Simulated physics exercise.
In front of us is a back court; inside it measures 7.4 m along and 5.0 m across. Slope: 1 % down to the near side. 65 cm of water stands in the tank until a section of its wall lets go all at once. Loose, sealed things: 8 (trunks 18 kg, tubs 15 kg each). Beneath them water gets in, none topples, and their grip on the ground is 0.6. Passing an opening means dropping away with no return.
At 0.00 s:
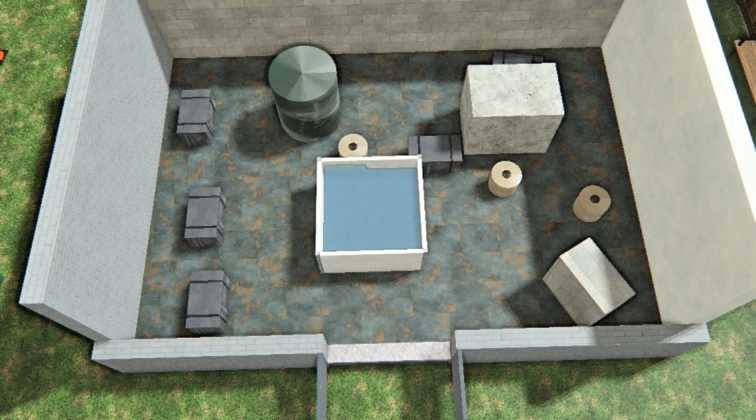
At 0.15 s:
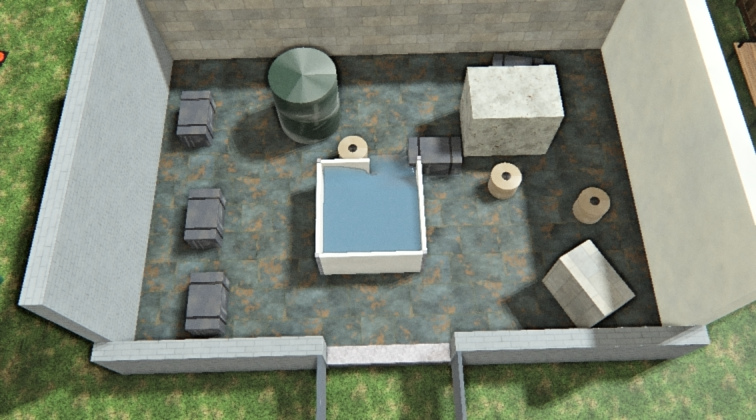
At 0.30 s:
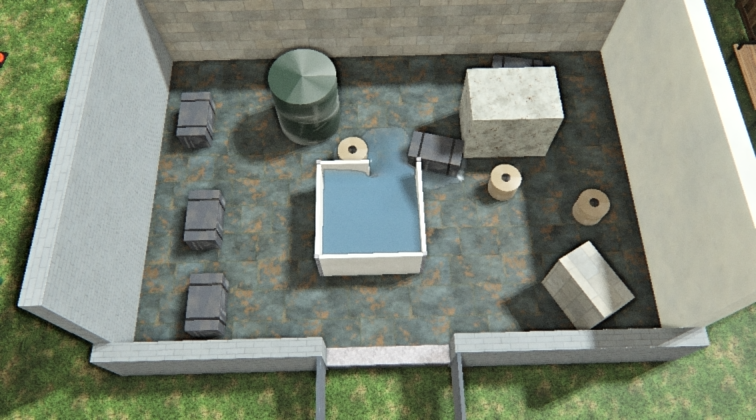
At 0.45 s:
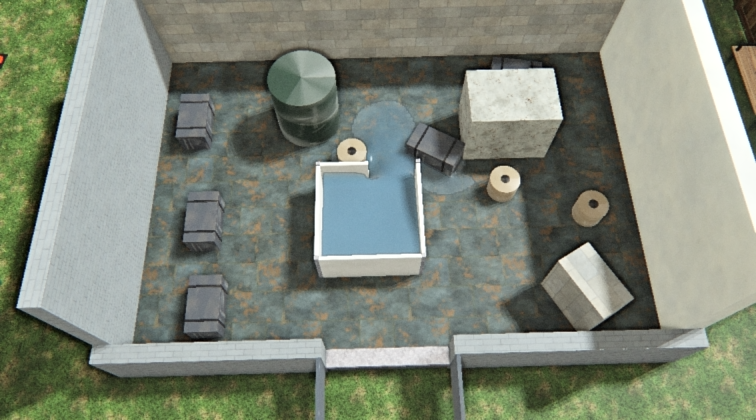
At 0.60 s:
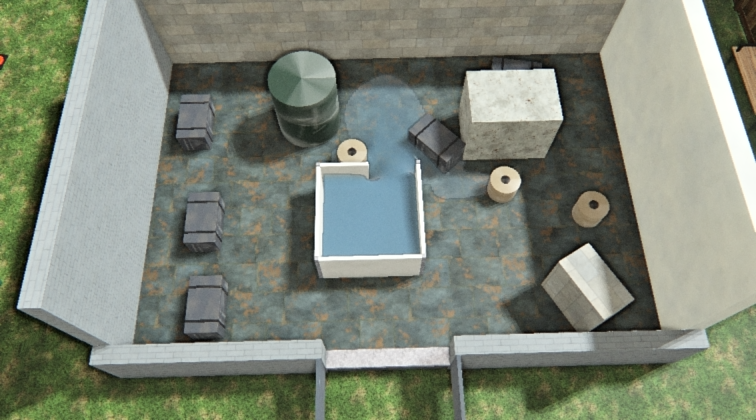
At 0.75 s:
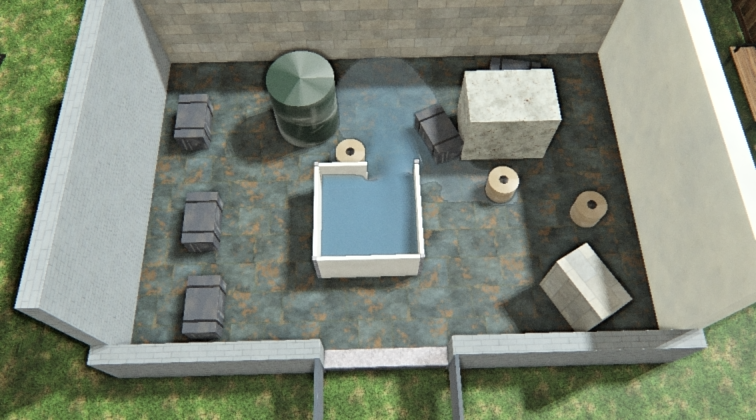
A walled courtyard held a white basin of water, a green tank and several dark trunks; water poured out through a gap in the basin's back wall, spreading across the floor and turning one trunk.
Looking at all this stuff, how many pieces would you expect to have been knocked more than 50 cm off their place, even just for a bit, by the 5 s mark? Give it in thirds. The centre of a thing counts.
I would expect fewer than a third.
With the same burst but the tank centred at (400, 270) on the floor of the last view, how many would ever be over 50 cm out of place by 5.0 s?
That gives 1 of them.
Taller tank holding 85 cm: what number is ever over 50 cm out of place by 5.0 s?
Count under that change: 3.
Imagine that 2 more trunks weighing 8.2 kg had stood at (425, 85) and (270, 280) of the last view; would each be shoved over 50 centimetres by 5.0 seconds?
Result, in sequence: Exceeded / not exceeded.
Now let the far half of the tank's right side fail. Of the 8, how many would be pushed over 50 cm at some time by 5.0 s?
Then 3 of them would.
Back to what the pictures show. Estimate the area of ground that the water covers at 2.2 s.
12.0 m2.
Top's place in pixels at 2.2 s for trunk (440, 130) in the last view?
Position: About (441, 71).
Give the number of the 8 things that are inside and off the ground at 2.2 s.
The number is 1.
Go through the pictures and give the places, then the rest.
In the first frame, a trunk at (435, 148) rests on the ground; a tub at (353, 146), on the bottom; water covers 1.9 m2; 0 of 8 have shifted.
In the second frame, a trunk at (435, 150) rests on the ground; a tub at (353, 148) rests on the ground; 2.3 m2 under water; 0 of 8 have shifted.
In the third frame, a trunk at (436, 148), on the bottom, 7 cm from its start; a tub at (352, 150) rests on the ground; water covers 2.8 m2; 1 of 8 have shifted.
In the fourth frame, a trunk at (436, 143) rests on the ground, 17 cm from its start; a tub at (352, 151), on the bottom; 3.7 m2 under water; 1 of 8 have shifted.
In the fifth frame, a trunk at (437, 137), on the bottom, 30 cm from its start; a tub at (352, 152) rests on the ground; water covers 4.8 m2; 1 of 8 have shifted.
In the sixth frame, a trunk at (439, 128) rests on the ground, 46 cm from its start; a tub at (350, 152), on the bottom; water covers 6.0 m2; 1 of 8 have shifted.
After 1.1 s 1 of 8 are over 50 cm from their spots; 0 afloat.
After 2.2 s 1 of 8 are over 50 cm from their spots; 1 afloat.
After 3.5 s 1 of 8 are over 50 cm from their spots; 1 afloat.
After 5.0 s 2 of 8 are over 50 cm from their spots, and 2 have been at some point; 1 afloat.
